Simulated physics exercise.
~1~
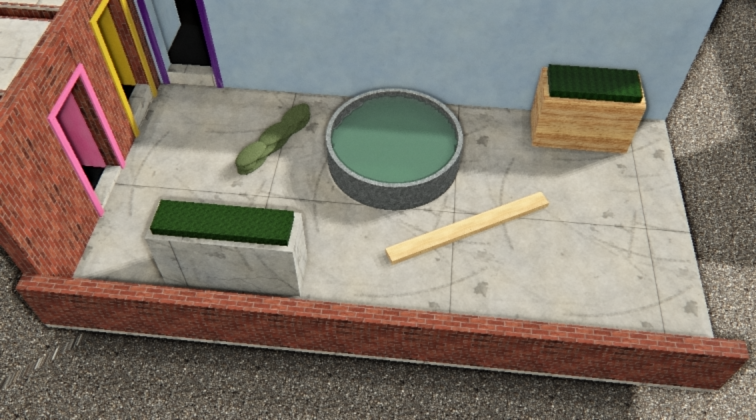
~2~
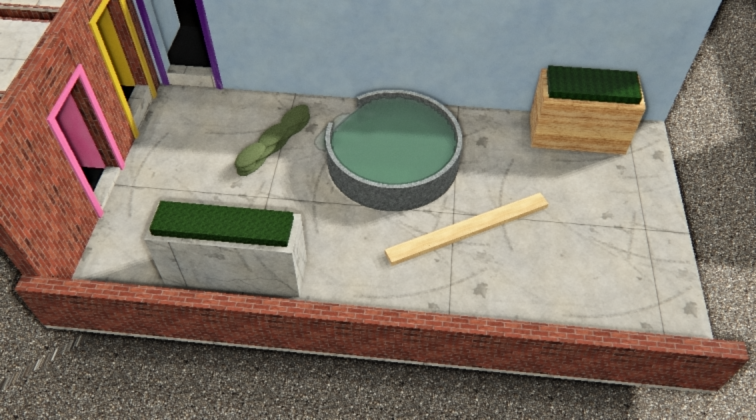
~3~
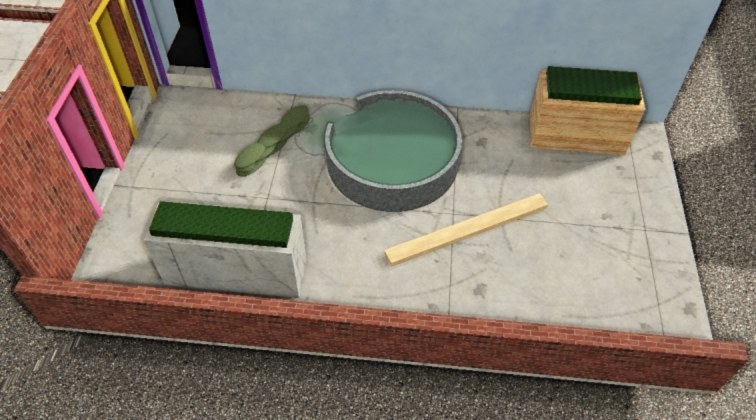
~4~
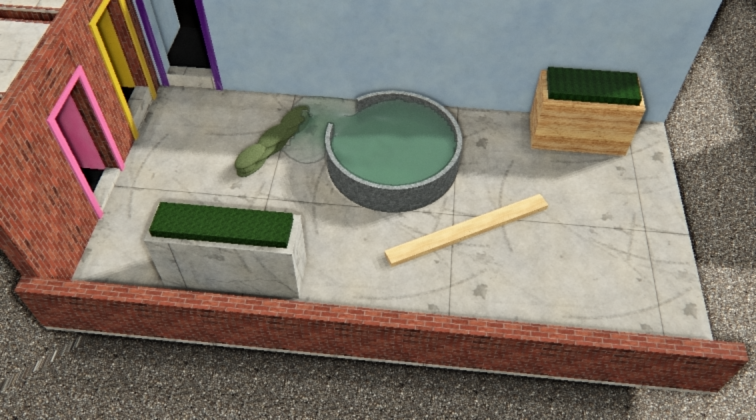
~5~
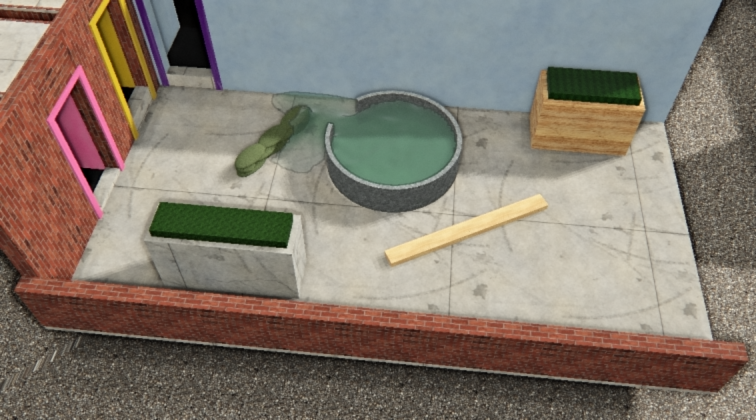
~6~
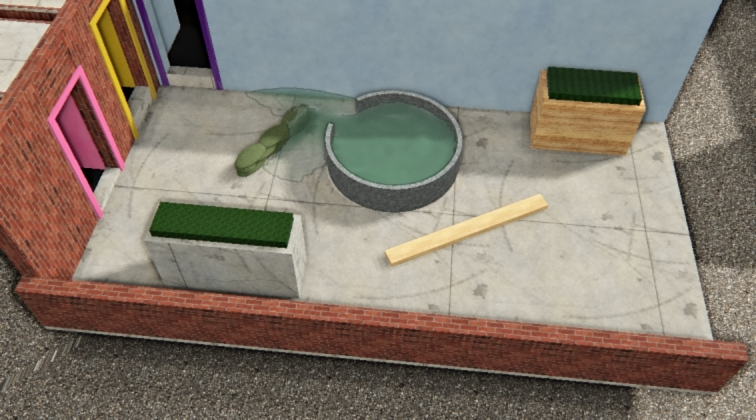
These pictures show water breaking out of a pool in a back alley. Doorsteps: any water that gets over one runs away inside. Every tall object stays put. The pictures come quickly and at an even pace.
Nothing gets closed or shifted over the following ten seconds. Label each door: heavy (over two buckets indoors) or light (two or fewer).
Yellow door - light; purple door - light; pink door - light.
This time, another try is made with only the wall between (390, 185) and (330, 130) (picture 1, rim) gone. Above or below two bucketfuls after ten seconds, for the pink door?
Well, the pink door simply overshoots.
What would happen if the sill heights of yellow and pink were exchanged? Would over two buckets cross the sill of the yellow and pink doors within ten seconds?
Yellow: Too much; pink: Not enough.
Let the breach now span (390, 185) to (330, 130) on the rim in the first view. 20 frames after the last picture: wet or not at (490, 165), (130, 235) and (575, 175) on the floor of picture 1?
Point one not reached; point two reached; point three not reached.
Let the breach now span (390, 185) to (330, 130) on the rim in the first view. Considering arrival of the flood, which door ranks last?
Answer: The purple-painted one.
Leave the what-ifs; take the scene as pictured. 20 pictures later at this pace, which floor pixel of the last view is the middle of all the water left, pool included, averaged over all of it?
That puts it at around (325, 156).
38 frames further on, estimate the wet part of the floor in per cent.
Around 60 in a hundred.
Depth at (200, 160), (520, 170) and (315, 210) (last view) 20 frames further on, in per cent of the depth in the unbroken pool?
About 4, 0, 4 %.
A moment on, water covers 15 % of the floor; the yellow door not reached, the purple door wet at the sill, nothing in, the pink door not reached.
Next, water covers 25 % of the floor; the yellow door wet at the sill, nothing in, the purple door wet at the sill, nothing in, the pink door not reached.
Then, water covers 40 % of the floor; the yellow door wet at the sill, nothing in, the purple door wet at the sill, nothing in, the pink door wet at the sill, nothing in.
Later, water covers 60 % of the floor; the yellow door wet at the sill, nothing in, the purple door wet at the sill, nothing in, the pink door wet at the sill, nothing in.
In the end, water covers 75 % of the floor; the yellow door wet at the sill, nothing in, the purple door wet at the sill, nothing in, the pink door wet at the sill, nothing in.
